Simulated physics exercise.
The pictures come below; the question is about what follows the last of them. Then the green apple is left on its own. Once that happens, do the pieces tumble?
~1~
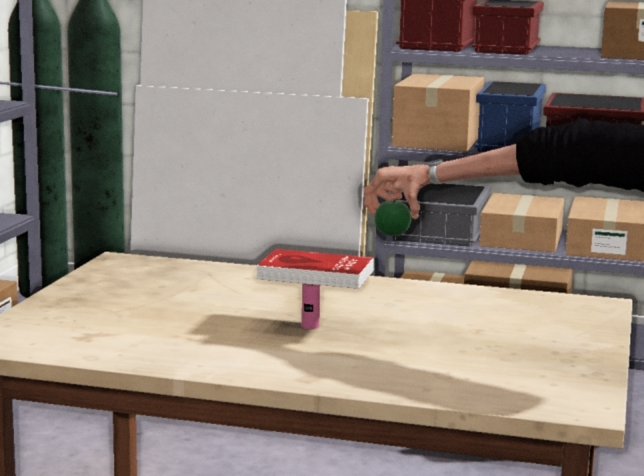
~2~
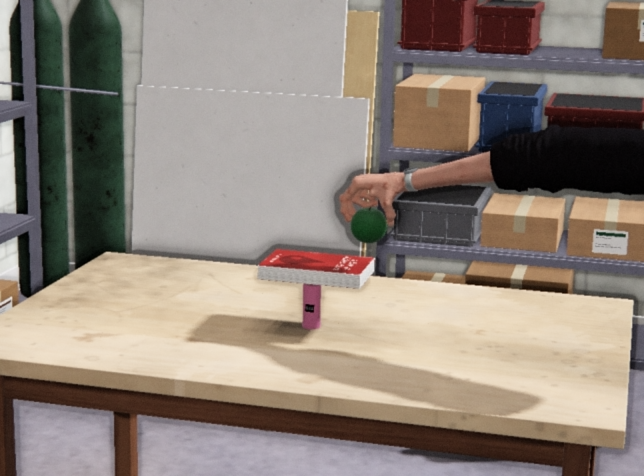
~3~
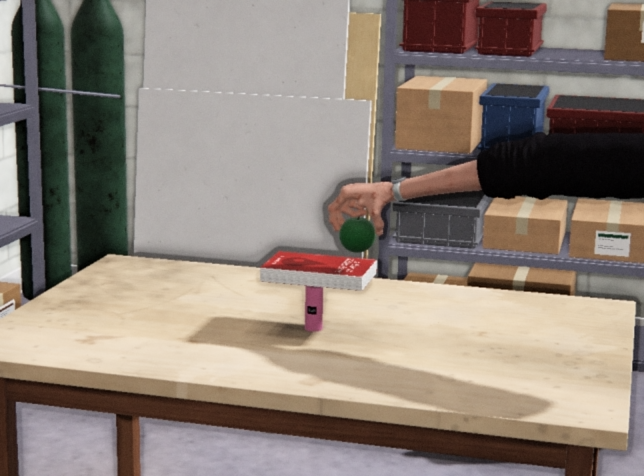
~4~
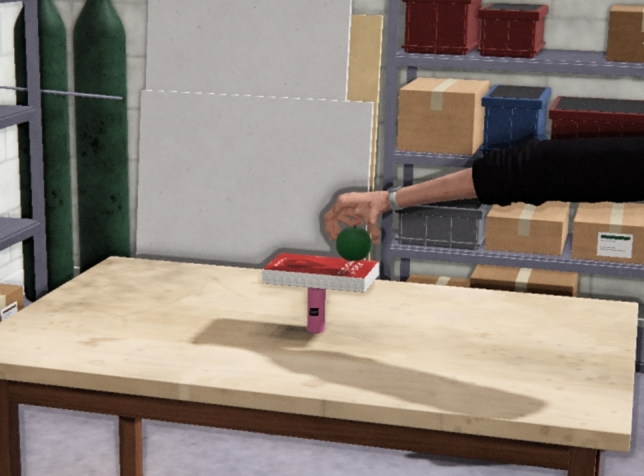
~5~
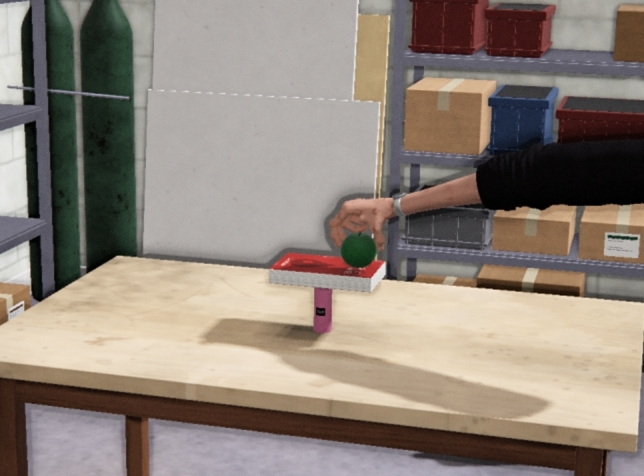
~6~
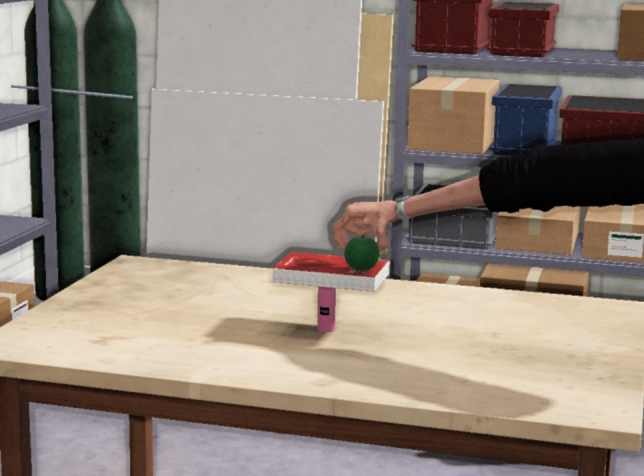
Seems it proves too shaky for that.
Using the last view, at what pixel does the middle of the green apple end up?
I'd point to roughly (378, 325).
Then, 0.40 s on from there, green apple now fallen; red book turned 67° from how it was put.
Then, 0.50 s on from there, red book on its side.
Then, 0.80 s on from there, red book now fallen.
Then, 1.00 s on from there, pink shaker turned 33° from how it was put.
In the end, fallen, green apple, red book and pink shaker. At the end, from the last picture's camera, green apple near (378, 325). The stack comes apart.
